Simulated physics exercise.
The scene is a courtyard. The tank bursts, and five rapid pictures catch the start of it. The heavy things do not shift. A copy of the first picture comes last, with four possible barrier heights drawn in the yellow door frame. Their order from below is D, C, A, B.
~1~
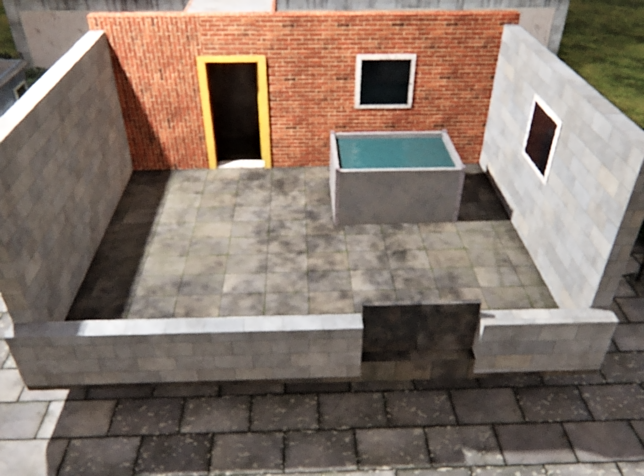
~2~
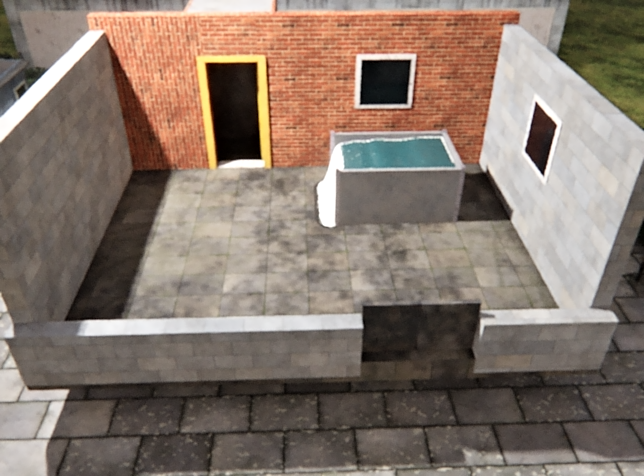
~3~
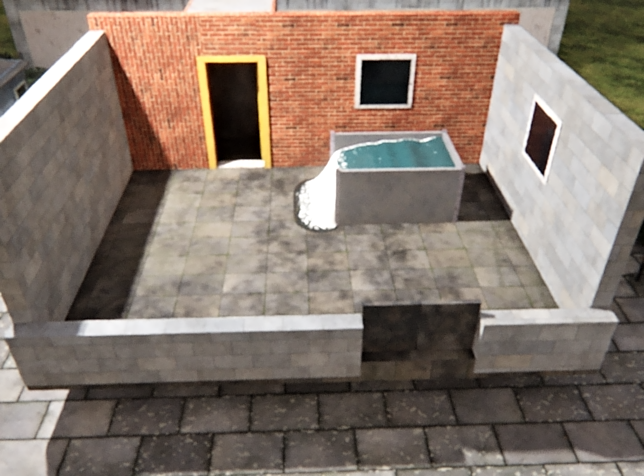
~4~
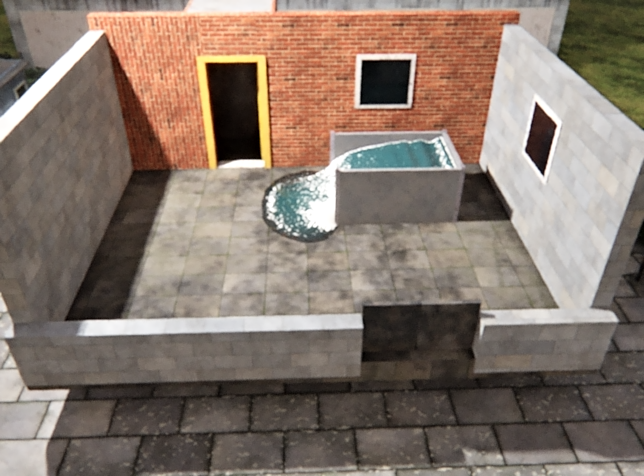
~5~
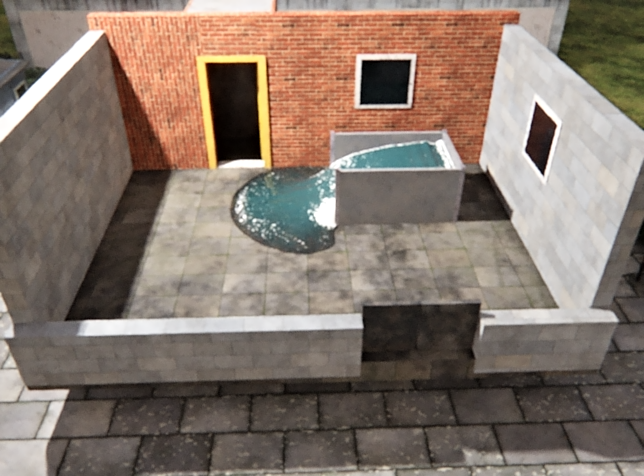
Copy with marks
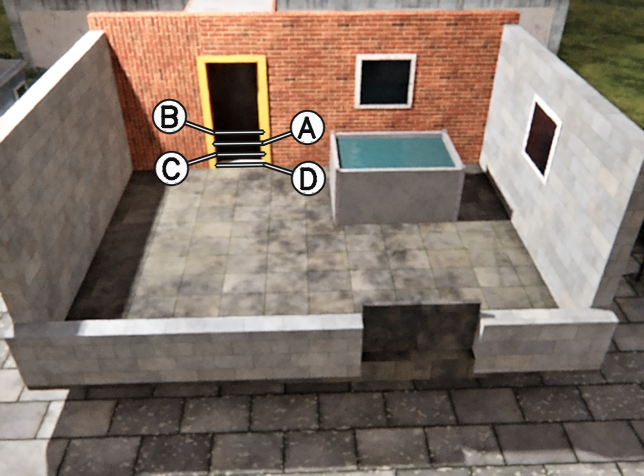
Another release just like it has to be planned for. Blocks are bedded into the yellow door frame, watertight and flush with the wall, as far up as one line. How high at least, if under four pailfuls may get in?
Take C.
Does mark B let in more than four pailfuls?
No.
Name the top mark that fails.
Here it is mark D.
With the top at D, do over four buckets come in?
Yes, it does.
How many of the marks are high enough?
Three.
On the marked copy, A at (238, 143); B at (238, 132); C at (239, 154); D at (240, 165); from the bottom up D, C, A, B.
If A is chosen, nothing gets over.
If B is chosen, nothing gets over.
If C is chosen, nothing gets over.
If D is chosen, about 9 bucketfuls get in.
